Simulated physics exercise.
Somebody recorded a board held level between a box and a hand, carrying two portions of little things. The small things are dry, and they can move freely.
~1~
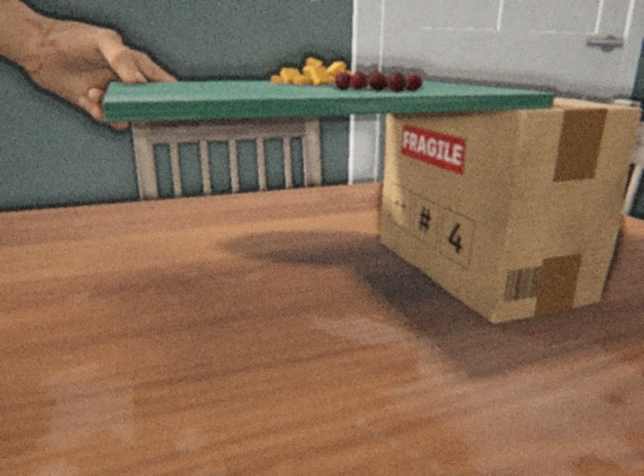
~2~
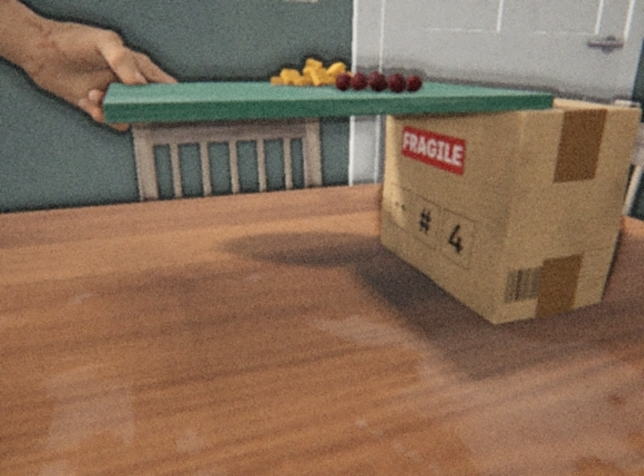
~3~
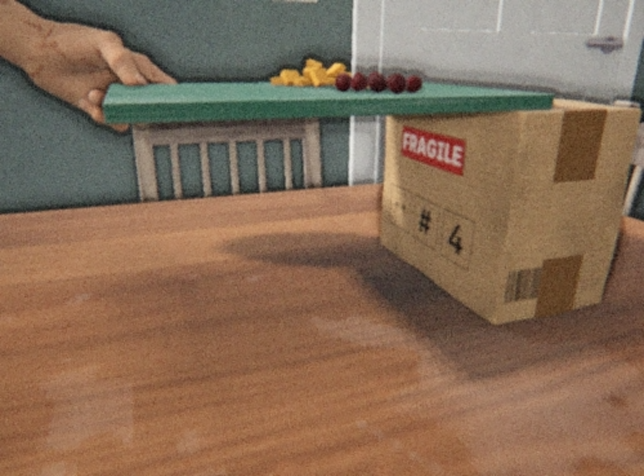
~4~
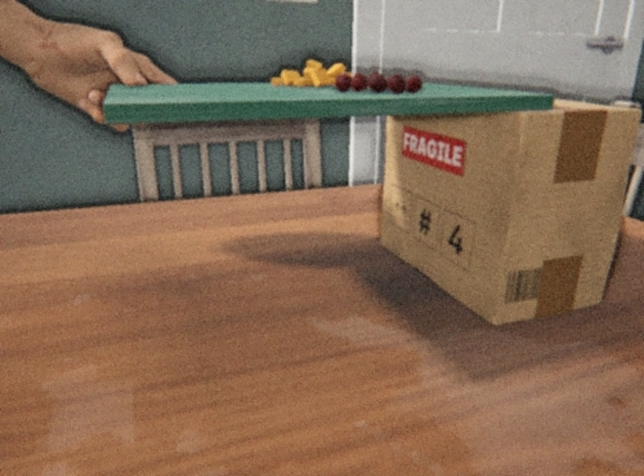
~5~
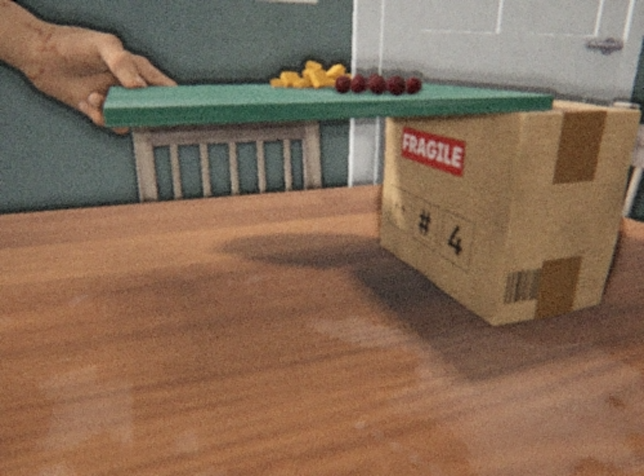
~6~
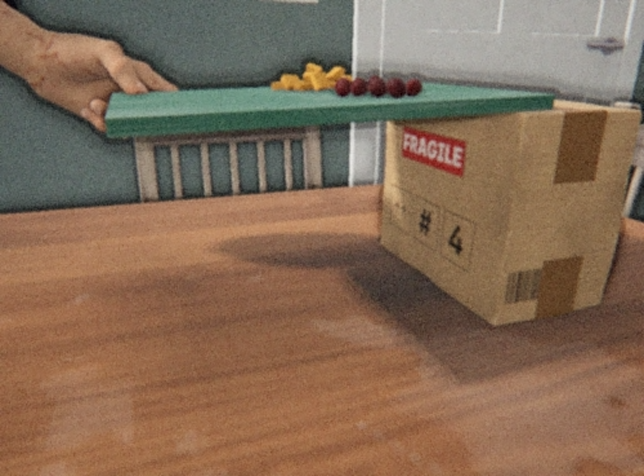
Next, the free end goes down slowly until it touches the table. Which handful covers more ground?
Farther travel: The closer-in handful.
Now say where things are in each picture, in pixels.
Held end of the board at (122, 110), level; box at (486, 189), tall, over half the board's length; front handful at (378, 81), a few dried cherries; back handful at (320, 75), a few small crackers, in the first frame.
Held end of the board at (122, 111), level; back handful at (320, 76), in the second frame.
Held end of the board at (122, 112), level; front handful at (378, 83), in the third frame.
Held end of the board at (123, 112), level; back handful at (320, 77), in the fourth frame.
Held end of the board at (123, 116), level; front handful at (377, 85), in the fifth frame.
Held end of the board at (124, 126), down by 2°; box at (486, 191); front handful at (378, 87), not moving; back handful at (320, 80), not moving, in the sixth frame.
Then, 0.52 s after the last picture, board sloping at 16°; front handful all still on the board; back handful all still on the board.
Then, 1.08 s after the last picture, board sloping at 33°; front handful mostly less than half a board's length out; back handful all still on the board.
Then, 1.75 s after the last picture, board resting at 39°; front handful mostly up to a board's length out, a small part gone off the table; back handful mostly at the foot of the board.
At rest, board resting at 39°; front handful mostly up to a board's length out, a small part gone off the table; back handful mostly at the foot of the board; the front handful has gone farther.
